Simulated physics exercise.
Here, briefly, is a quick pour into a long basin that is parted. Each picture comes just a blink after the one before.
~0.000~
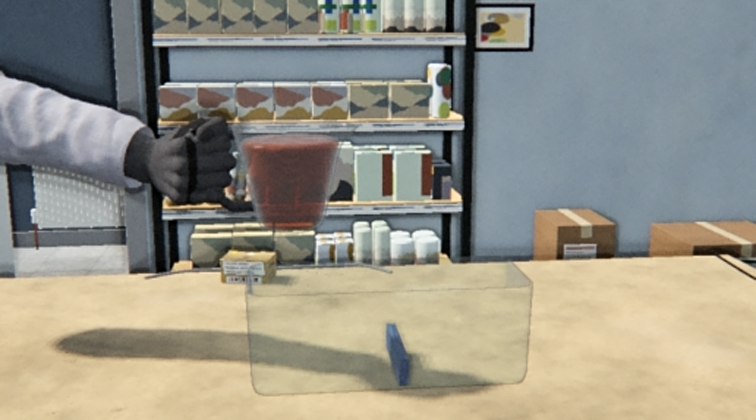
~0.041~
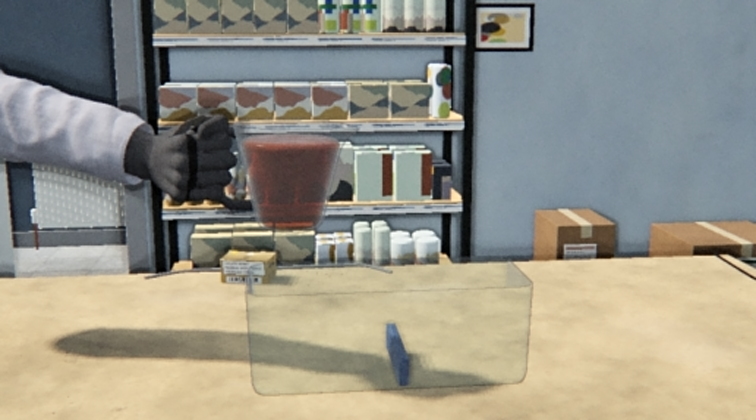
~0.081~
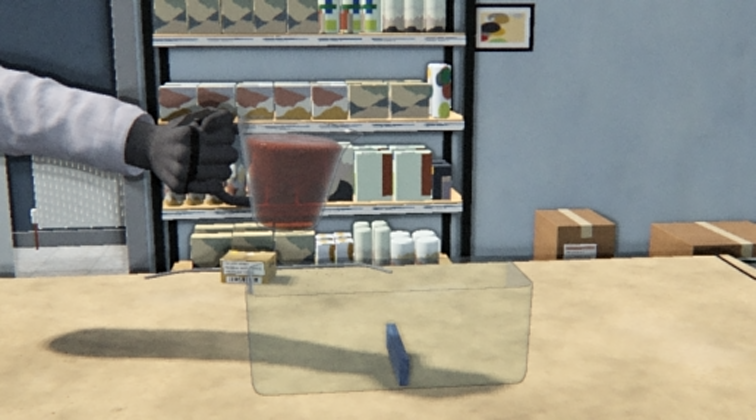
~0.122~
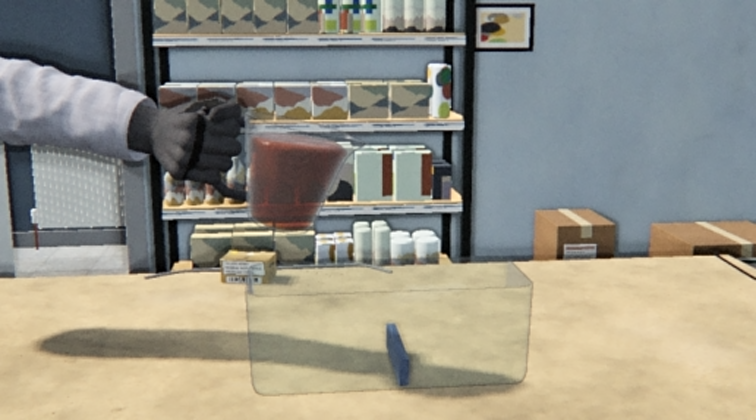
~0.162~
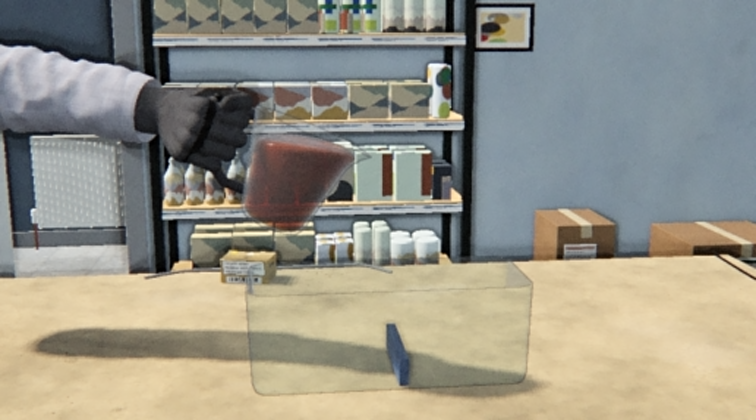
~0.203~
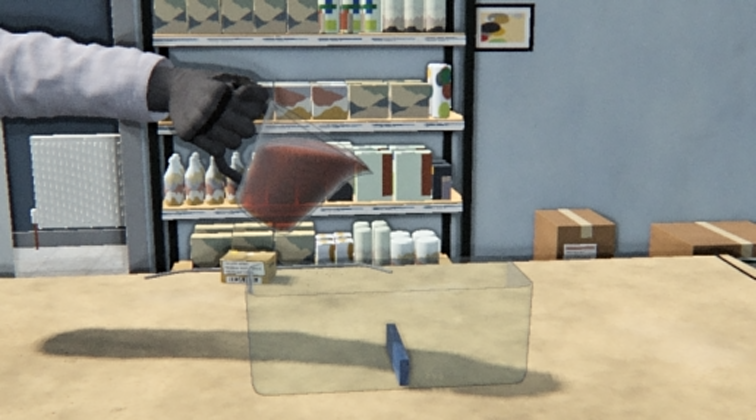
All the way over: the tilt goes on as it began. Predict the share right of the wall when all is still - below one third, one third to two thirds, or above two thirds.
A third to two thirds.
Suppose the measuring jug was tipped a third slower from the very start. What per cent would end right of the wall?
It comes to some 60 per cent.
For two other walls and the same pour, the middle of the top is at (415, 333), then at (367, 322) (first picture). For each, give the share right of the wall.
The first one comes to 20 percent, while the second comes to 90 percent.
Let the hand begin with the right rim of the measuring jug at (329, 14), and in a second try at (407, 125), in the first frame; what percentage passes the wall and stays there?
50 % and 80 %.
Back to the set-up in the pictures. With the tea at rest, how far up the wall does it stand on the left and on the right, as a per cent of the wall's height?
50 per cent left, 60 per cent right.
A moment on, the measuring jug is tipped on its side and 40 per cent is still to pour, 7 is left of the wall and 30 right of it.
Next, the measuring jug is tipped right over and 7 per cent is still to pour, 36 is left of the wall and 45 right of it.
Then the measuring jug is tipped right over and 0 per cent is still to pour, 47 is left of the wall and 50 right of it.
Later the measuring jug is tipped right over and 0 per cent is still to pour, 49 is left of the wall and 49 right of it.
At rest 49 per cent lies left of the wall, 49 right of it and 2 outside.
